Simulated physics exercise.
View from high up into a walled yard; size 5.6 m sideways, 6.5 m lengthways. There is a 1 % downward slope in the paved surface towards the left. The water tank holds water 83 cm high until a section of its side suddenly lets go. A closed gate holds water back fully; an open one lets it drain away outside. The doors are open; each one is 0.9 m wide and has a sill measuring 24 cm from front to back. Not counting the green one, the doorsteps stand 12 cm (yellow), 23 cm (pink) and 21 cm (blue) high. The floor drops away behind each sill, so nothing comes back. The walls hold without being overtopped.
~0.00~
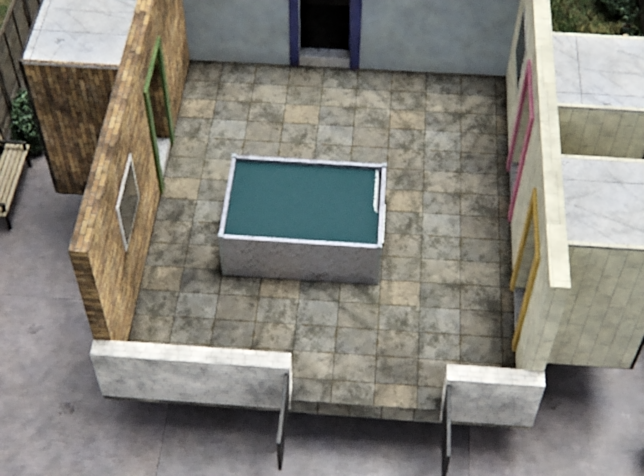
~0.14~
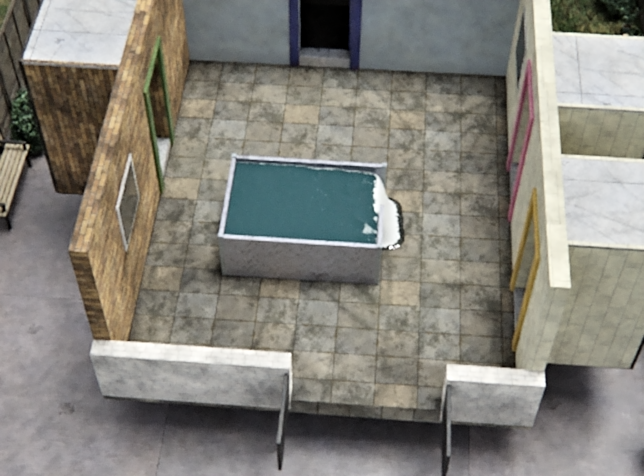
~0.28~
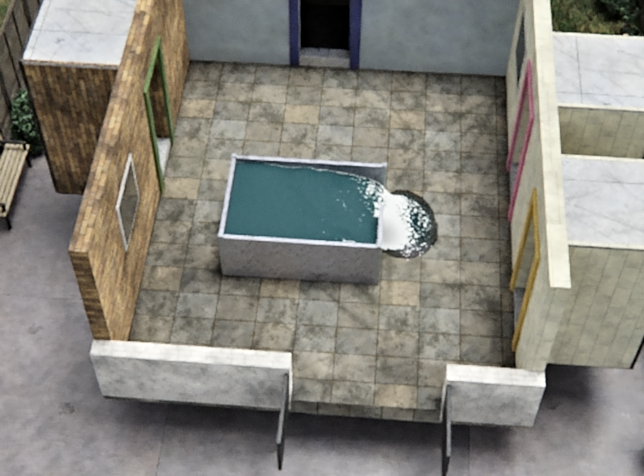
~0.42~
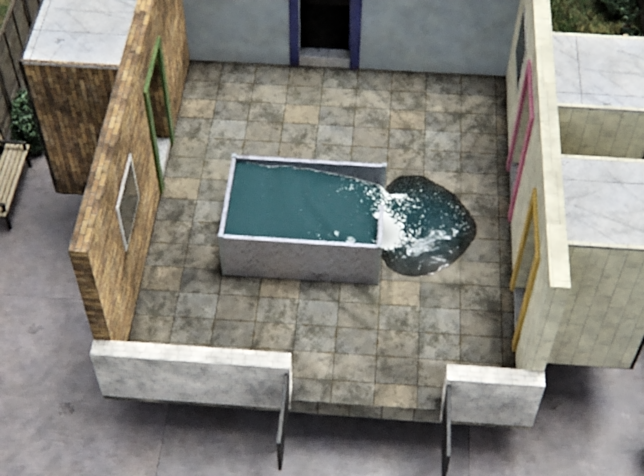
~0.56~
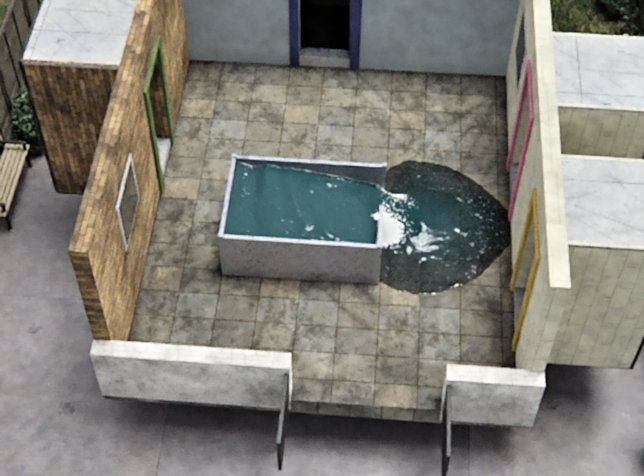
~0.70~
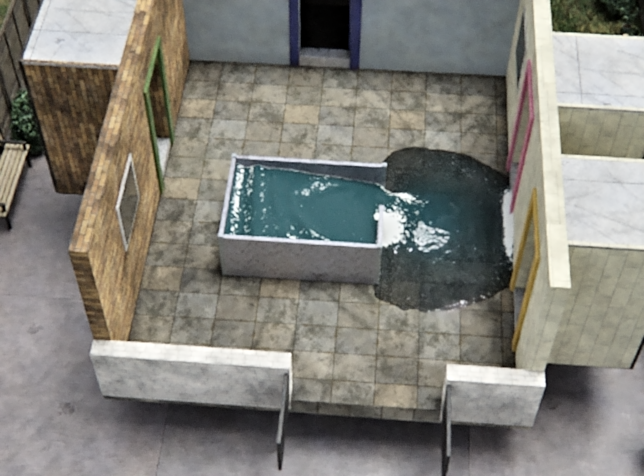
In a walled yard, water pours from a tank's right side and spreads across the paving.
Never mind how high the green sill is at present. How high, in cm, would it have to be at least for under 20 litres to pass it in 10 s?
At least about 6 cm.
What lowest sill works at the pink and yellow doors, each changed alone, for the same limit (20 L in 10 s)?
You'd want about 30 centimetres at pink and about 10.5 centimetres at yellow.
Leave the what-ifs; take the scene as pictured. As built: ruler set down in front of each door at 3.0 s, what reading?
Lab note, depth in cm: Yellow 12; pink 24; green 0; blue 3.
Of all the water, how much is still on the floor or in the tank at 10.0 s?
I'd estimate some 86 in a hundred.
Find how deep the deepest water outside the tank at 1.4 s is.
44 cm.
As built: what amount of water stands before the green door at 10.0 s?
9.0 cm.
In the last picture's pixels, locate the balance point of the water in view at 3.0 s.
Centre estimate: (387, 220) px, approximately.
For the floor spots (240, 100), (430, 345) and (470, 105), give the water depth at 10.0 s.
In that order: 9, 5 and 8 cm.
After 1.4 s water covers 25 % of the floor, deepest (44 cm) near (384, 221); it has not reached the green door.
After 3.0 s water covers 40 % of the floor, deepest (32 cm) near (506, 76); it has not reached the green door.
After 10.0 s water covers 95 % of the floor, deepest (16 cm) near (158, 208); 9 cm at the green door, 0 litres in over its 17 cm sill.
At the green door as built, the water arrived by 5.0 s and peaked near 10 cm at 8.4 s.
Run again over the same 10 s with other heights there, 30 litres in over 5 cm, 16 litres over 6.5 cm. The limit of 20 litres is kept from about 6 cm up.
